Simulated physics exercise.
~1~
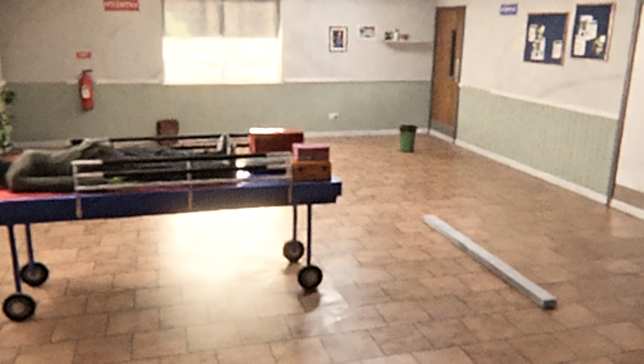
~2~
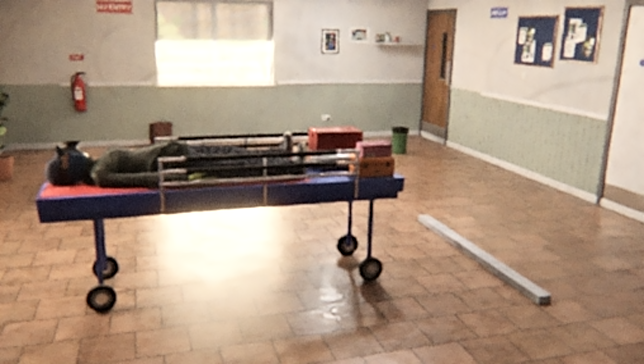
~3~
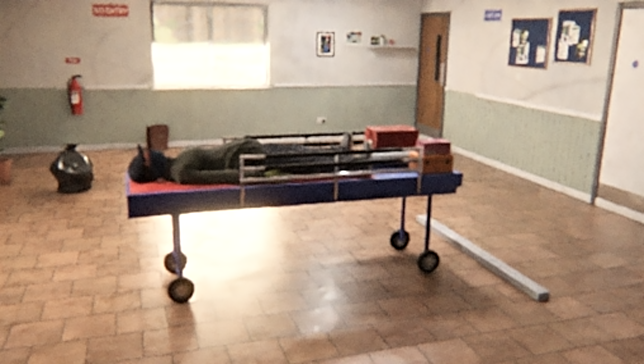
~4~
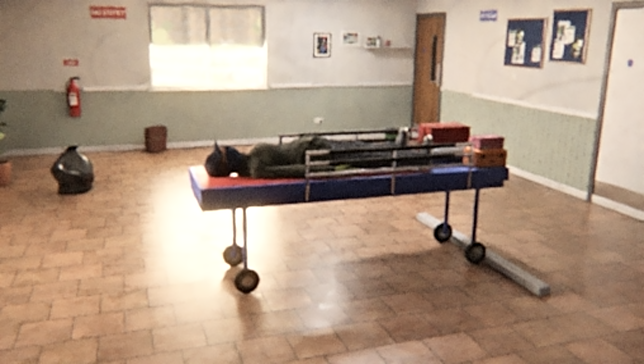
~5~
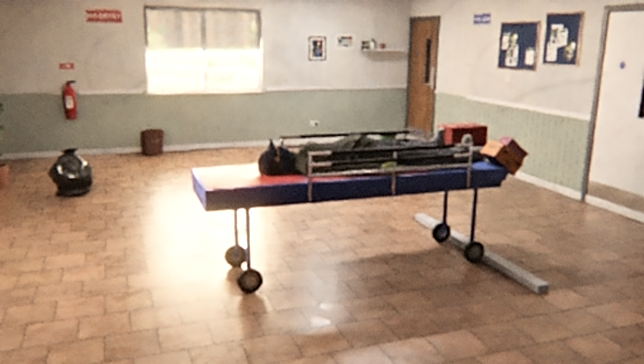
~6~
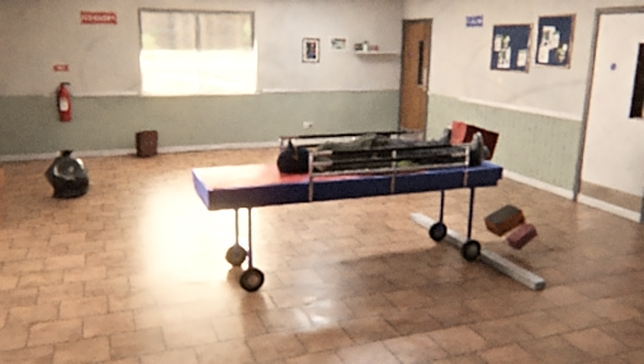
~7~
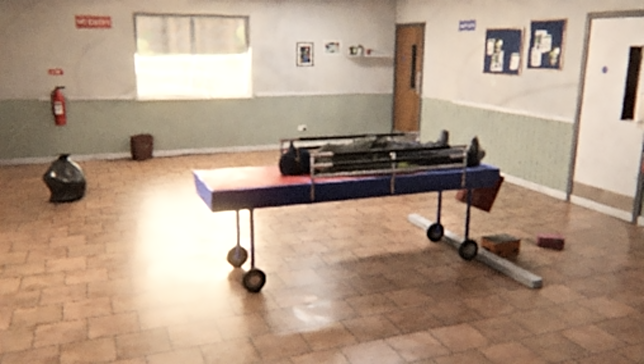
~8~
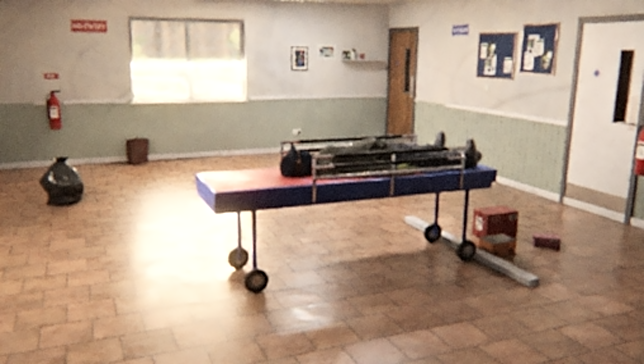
A tiled room with pale green lower walls, a bright window and a door at the right is seen from the side by a slowly drifting camera. A dark figure lies on a blue and red wheeled stretcher between rails, with red, pink and orange boxes at the right end. The stretcher rolls right until its front wheels meet a grey sill and it stops, level. The figure slides on toward the right end. The orange and pink boxes tip off and land on the floor, then the red one drops beside them, while the figure stays aboard.
